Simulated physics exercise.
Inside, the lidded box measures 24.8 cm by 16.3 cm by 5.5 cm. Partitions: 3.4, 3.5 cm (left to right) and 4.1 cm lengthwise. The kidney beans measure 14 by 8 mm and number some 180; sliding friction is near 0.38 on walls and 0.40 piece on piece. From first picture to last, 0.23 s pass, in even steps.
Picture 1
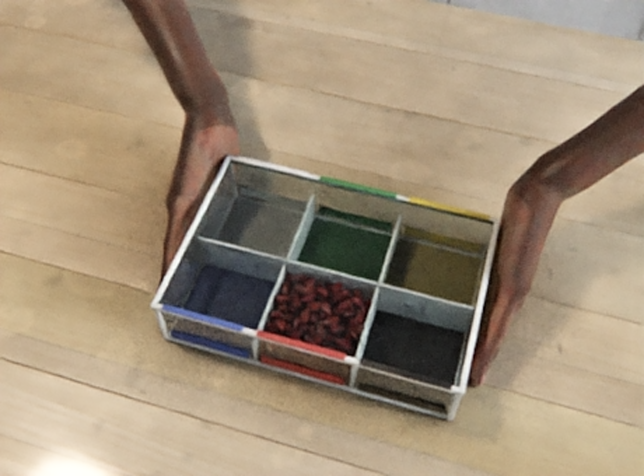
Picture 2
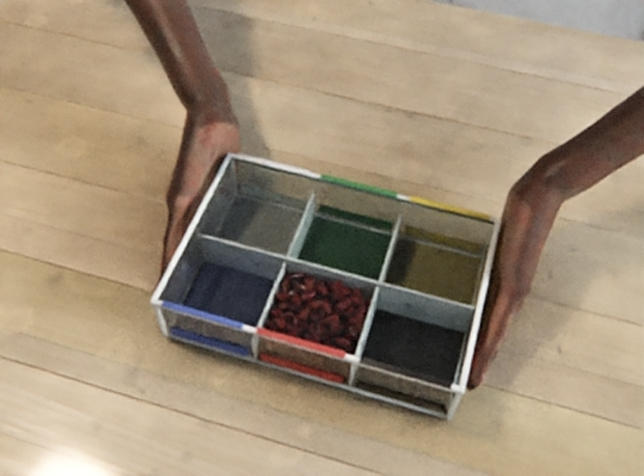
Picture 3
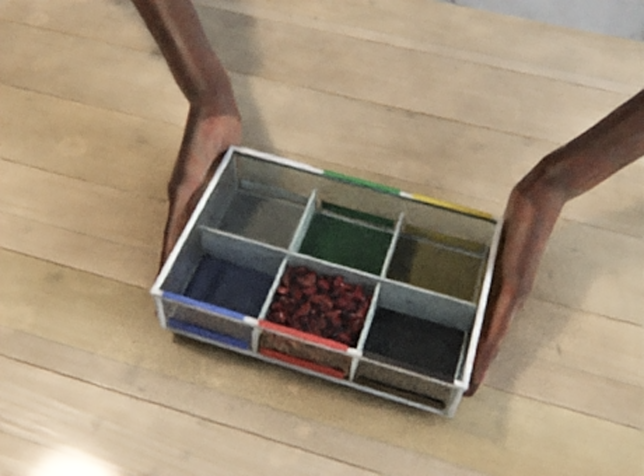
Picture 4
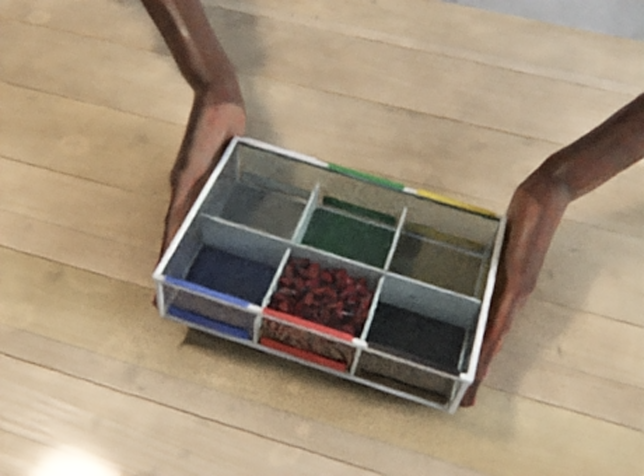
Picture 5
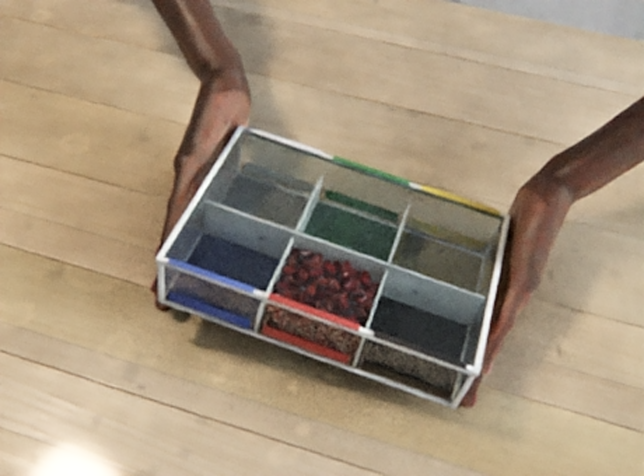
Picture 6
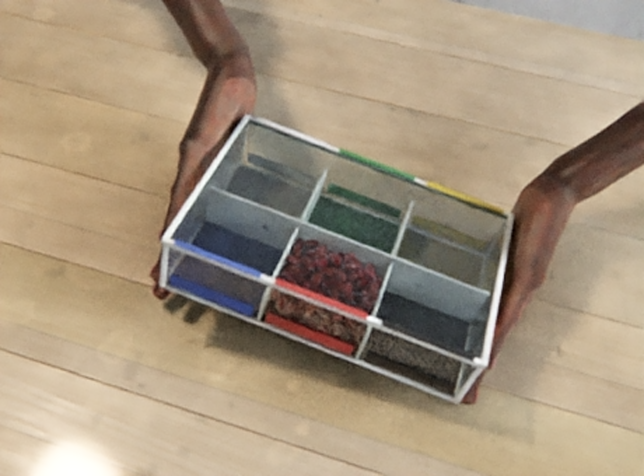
On a pale wooden floor, two hands hold a clear lidded box with six compartments, the front middle one containing dark red beans, and gradually tilt it, its left side and far edge rising while the beans stay in their compartment.
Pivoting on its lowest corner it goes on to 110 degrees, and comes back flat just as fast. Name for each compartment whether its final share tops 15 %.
Red: Over, blue: Under, green: Under, yellow: Over, white: Under, black: Under.
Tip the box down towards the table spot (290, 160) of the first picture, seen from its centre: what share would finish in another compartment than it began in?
About 30 per cent.
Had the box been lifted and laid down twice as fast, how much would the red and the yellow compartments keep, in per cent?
Red 70, yellow 15.
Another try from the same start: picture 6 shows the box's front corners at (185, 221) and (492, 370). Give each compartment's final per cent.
Red 60, blue 0, green 0, yellow 15, white 0, black 25.
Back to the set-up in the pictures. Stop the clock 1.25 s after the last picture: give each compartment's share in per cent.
Red 70, blue 0, green 0, yellow 25, white 0, black 5.
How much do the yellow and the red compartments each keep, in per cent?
Yellow 30; red 60.
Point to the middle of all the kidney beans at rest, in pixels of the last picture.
Around (359, 309).
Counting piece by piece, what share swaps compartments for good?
Some 40 per cent.
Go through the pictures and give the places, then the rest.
The first frame shows box tilt 0 degrees, front corners at (157, 305) and (459, 389); red 100 %.
The second frame shows box tilt 1 degrees, front corners at (157, 301) and (459, 388).
The third frame shows box tilt 3 degrees, front corners at (157, 291) and (462, 383).
The fourth frame shows box tilt 6 degrees, front corners at (159, 276) and (467, 377), lowest corner right back.
The fifth frame shows box tilt 10 degrees, front corners at (163, 258) and (474, 369), lowest corner right back.
The sixth frame shows box tilt 14 degrees, front corners at (168, 240) and (481, 362), lowest corner right back; red 100 %.
Then, 1.25 s after the last picture, tilt 110 degrees; red 70 %, yellow 25 %, black 5 %.
Then, 2.08 s after the last picture, tilt 50 degrees; red 65 %, yellow 30 %, black 5 %.
Then, 2.92 s after the last picture, tilt 0 degrees; red 60 %, green 5 %, yellow 30 %, black 5 %.
In the end, red 60 %, blue 0 %, green 5 %, yellow 30 %, white 0 %, black 5 %.
